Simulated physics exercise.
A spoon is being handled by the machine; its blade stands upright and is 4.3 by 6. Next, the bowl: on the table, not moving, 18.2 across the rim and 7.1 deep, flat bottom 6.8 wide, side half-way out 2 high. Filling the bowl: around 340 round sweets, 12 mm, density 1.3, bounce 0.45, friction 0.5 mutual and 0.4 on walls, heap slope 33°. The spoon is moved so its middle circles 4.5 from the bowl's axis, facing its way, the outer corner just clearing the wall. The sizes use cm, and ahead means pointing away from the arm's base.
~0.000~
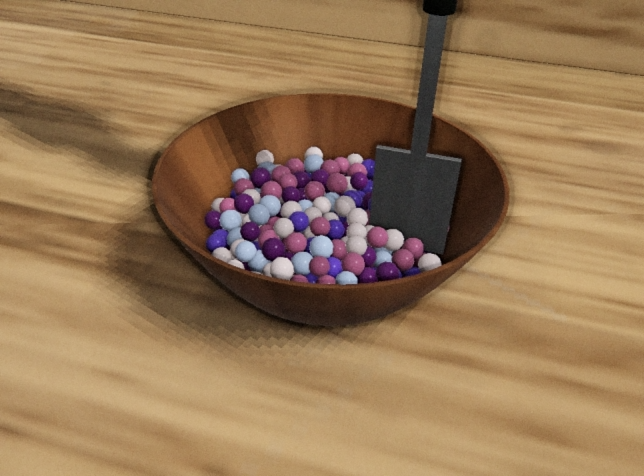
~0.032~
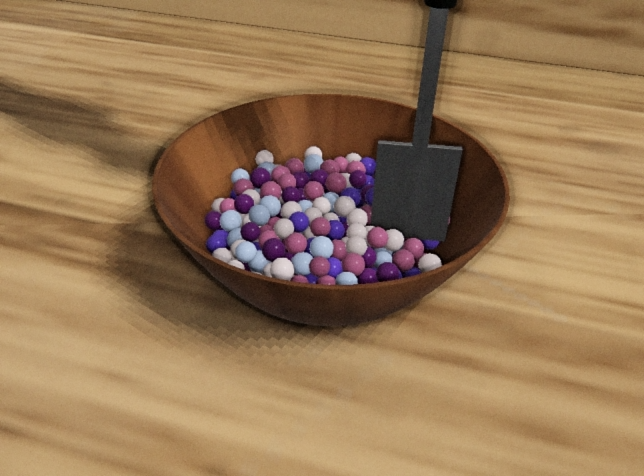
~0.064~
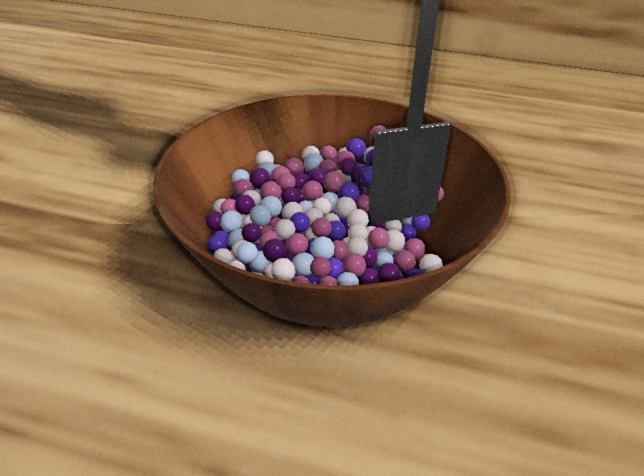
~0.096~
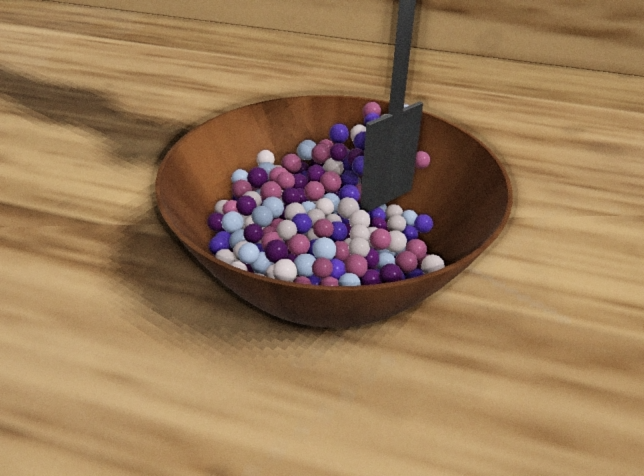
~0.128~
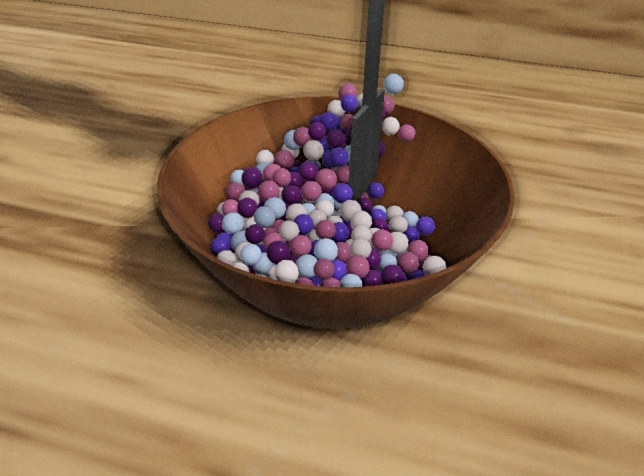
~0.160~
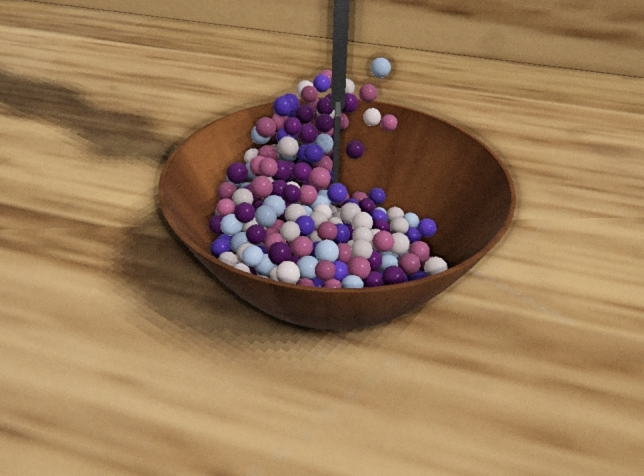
On a wooden table, a dark flat spoon sweeping leftward around the back of a brown bowl, pushing colourful balls up its side.
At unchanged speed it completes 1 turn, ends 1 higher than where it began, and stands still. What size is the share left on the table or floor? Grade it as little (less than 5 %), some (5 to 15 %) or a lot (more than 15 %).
Grade: A lot, more than 15 %.
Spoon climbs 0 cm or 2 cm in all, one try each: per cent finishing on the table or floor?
Trial one: Roughly 25 %; trial two: Roughly 15 %.
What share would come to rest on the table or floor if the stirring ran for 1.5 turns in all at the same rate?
It would be around 25 per cent.
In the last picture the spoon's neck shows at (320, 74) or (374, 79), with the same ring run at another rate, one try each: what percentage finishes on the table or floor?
Well, about 25 percent the first time and about 10 percent the second.
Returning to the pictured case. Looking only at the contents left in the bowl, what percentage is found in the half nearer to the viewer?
40 %.
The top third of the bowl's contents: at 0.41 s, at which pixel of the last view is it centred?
It is centred roughly at (395, 253).
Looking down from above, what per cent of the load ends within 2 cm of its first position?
Around 30 per cent.
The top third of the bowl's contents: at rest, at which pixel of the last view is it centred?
I'd say close to (397, 202).
After 0.29 s, 201° round, highest piece 11 above the table; 316 in the bowl, 6 on the table or floor, 15 in flight or on the tool.
After 0.41 s, 297° round, highest piece 11 above the table; 284 in the bowl, 26 on the table or floor, 27 in flight or on the tool.
After 0.68 s, 0° round, highest piece 7 above the table; 267 in the bowl, 69 on the table or floor, 1 in flight or on the tool.
After 1.38 s, 0° round, highest piece 7 above the table; 267 in the bowl, 70 on the table or floor.
At rest, 267 in the bowl, 70 on the table or floor. That is 21 % on the table or floor.
